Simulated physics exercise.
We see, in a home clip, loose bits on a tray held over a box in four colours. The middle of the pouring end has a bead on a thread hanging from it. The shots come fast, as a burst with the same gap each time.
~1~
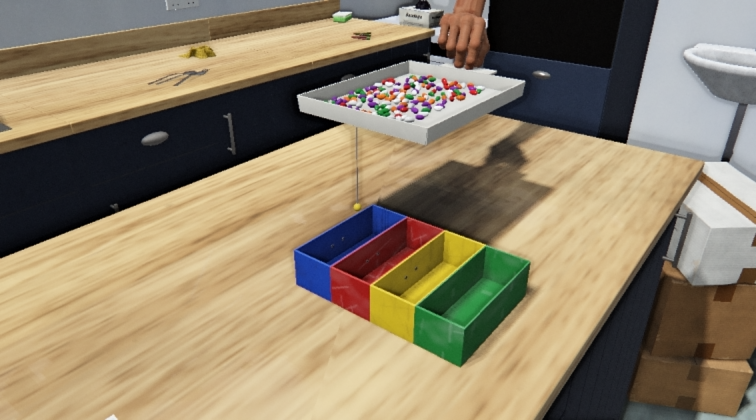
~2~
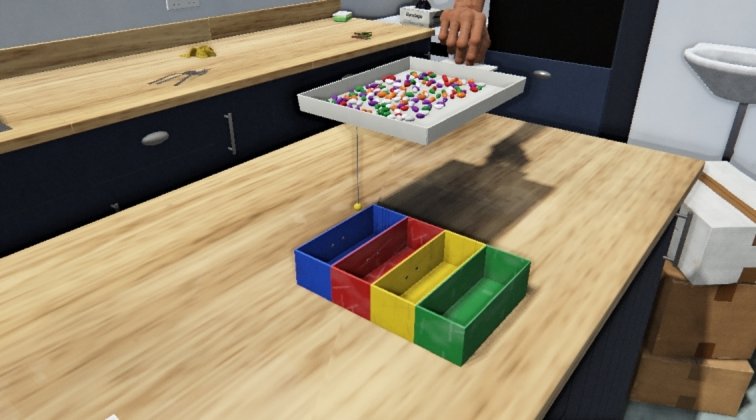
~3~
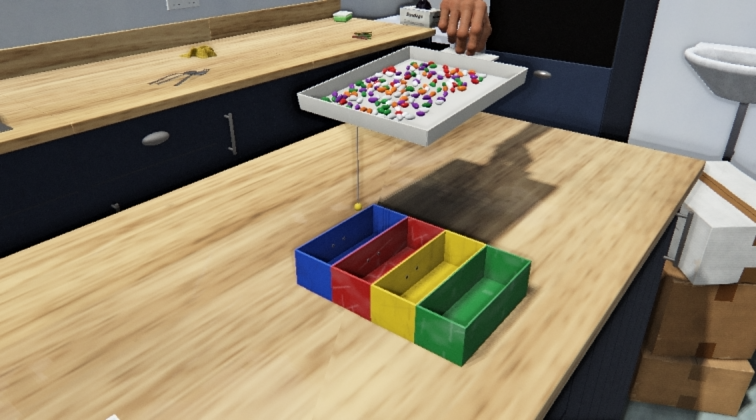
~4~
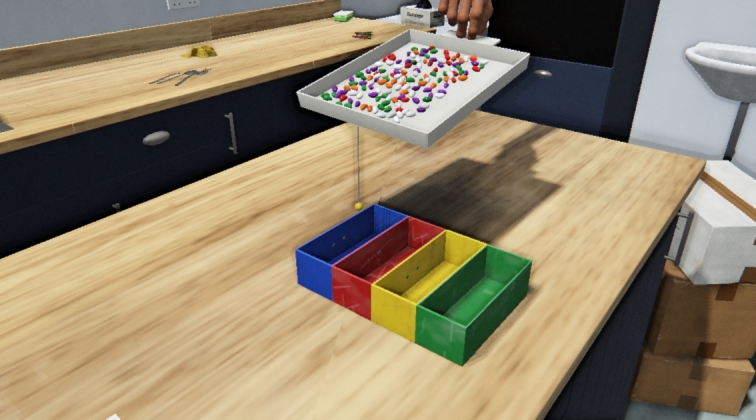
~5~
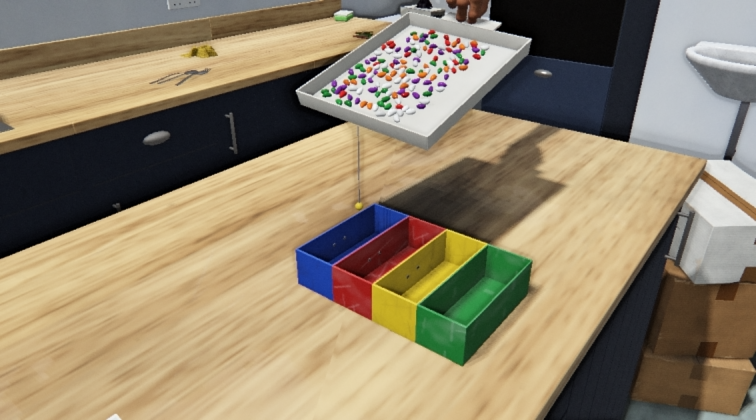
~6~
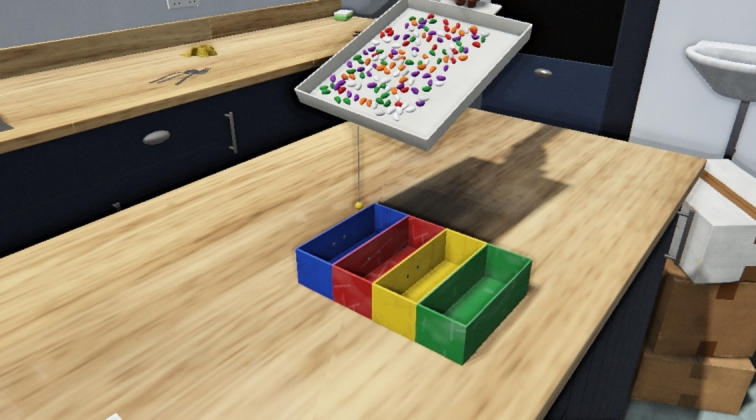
A hand tilting a white tray of colourful jelly beans more and more steeply above a blue, red, yellow and green box.
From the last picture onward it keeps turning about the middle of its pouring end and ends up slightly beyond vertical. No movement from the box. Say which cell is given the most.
The red cell is given the most.
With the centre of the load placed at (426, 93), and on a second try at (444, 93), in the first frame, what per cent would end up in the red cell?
60 per cent for the first try, 70 per cent for the second.
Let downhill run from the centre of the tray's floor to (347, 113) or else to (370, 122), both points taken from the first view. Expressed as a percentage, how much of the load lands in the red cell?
I'd expect around 0 in a hundred first and around 20 in a hundred second.
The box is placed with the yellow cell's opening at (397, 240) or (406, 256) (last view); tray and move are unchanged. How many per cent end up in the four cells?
About 100 per cent, then about 100 per cent.
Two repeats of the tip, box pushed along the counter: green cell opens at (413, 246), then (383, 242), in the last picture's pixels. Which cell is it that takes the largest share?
Case A: The green one; case B: That green cell.
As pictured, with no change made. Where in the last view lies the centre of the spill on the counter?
Roughly at pixel (284, 280).
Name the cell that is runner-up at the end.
Second position is held by the cell in blue.
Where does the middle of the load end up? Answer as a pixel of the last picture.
Roughly at pixel (379, 277).
Just after the last frame, tray tipped steeply; almost all on the tray; about a tenth falling or outside the box.
A moment on, tray tipped past a quarter turn; roughly half on the tray; roughly a quarter in the red cell; about a tenth in the yellow cell; just a few in the blue cell; about a tenth falling or outside the box.
Further on, tray tipped past a quarter turn; roughly half in the red cell; roughly a quarter in the blue cell; about a tenth in the yellow cell; just a few in the green cell; about a tenth falling or outside the box.
When it is over, tray tipped past a quarter turn; roughly half in the red cell; roughly a quarter in the blue cell; about a tenth in the yellow cell; just a few in the green cell; about a tenth outside the box.
